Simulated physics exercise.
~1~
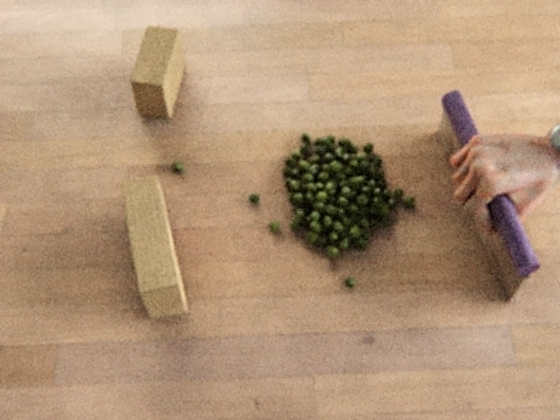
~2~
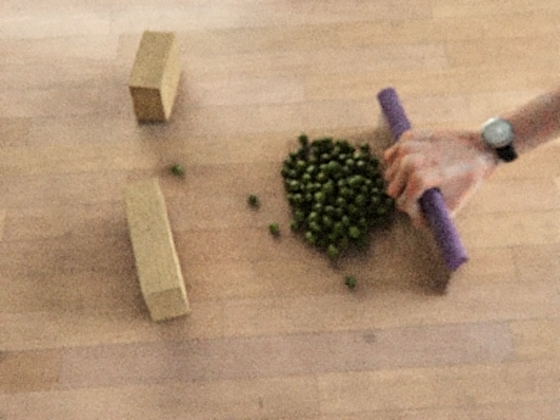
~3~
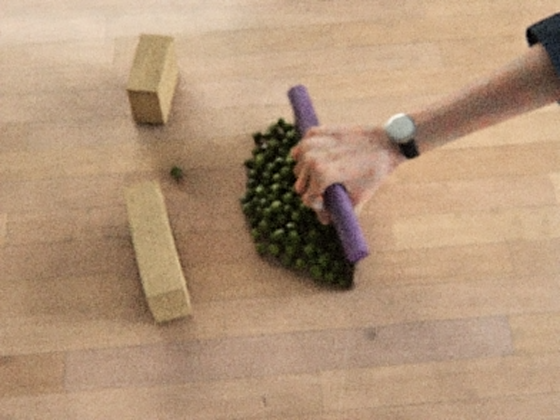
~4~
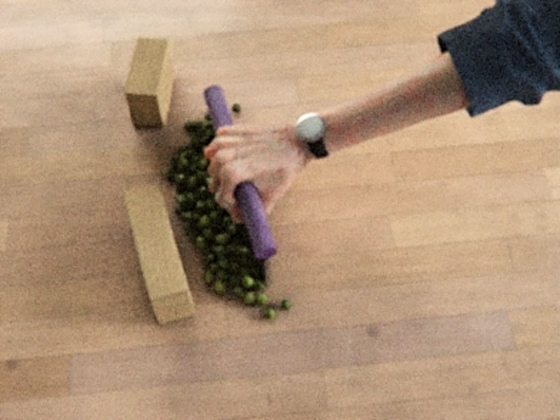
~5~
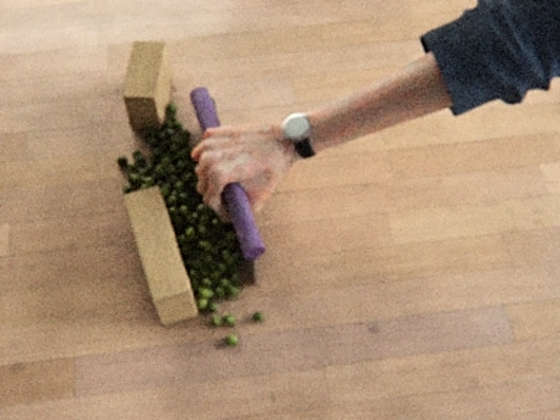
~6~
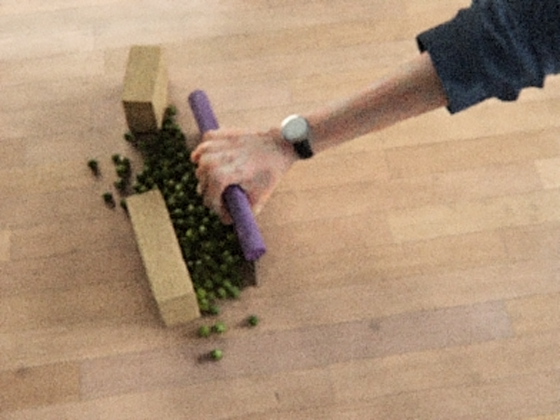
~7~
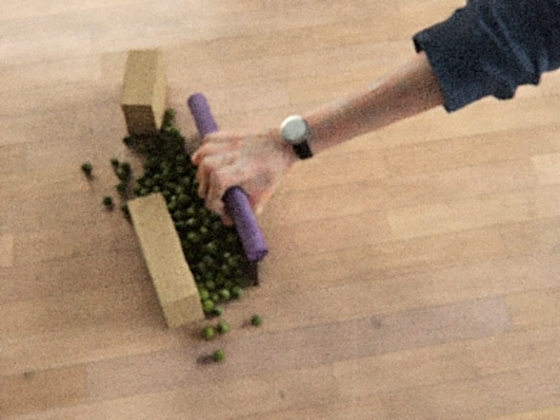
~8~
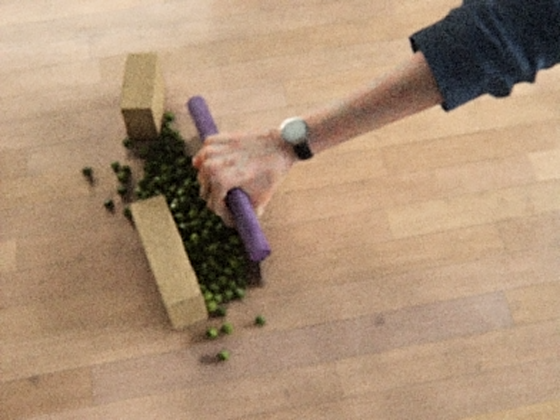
On a wooden surface, a hand scrapes green olives left against two blocks, where most stay.
